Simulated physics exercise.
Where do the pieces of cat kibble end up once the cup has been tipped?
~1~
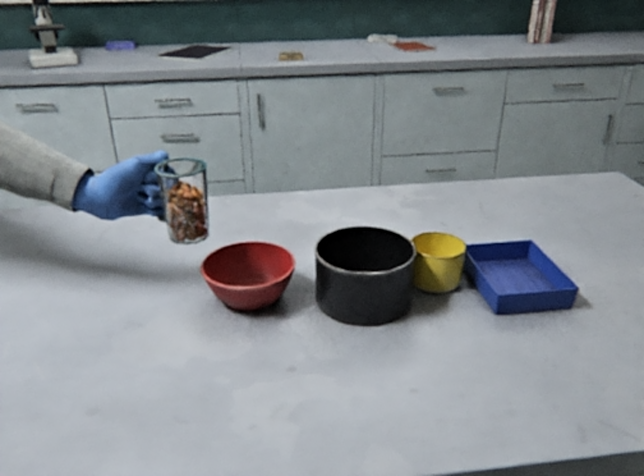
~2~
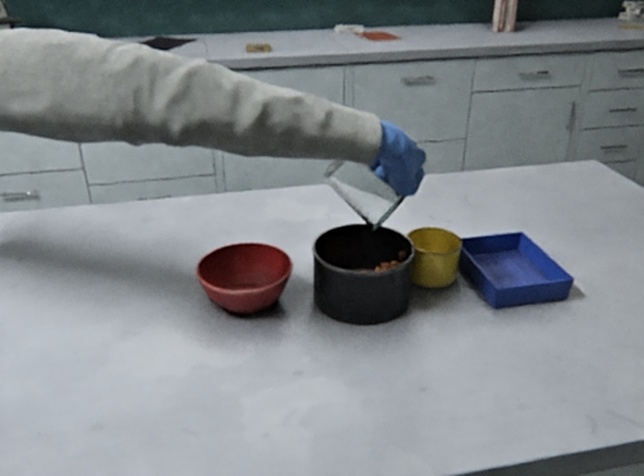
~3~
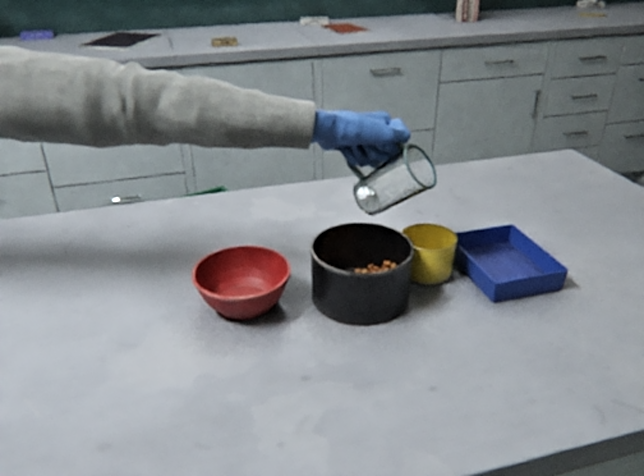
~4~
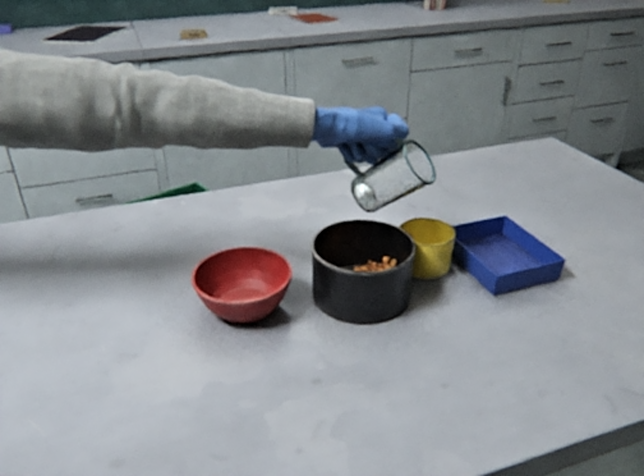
They all end up in the black pot, with none in the red bowl, yellow dish or blue tin, none left in the cup and none spilled on the table.
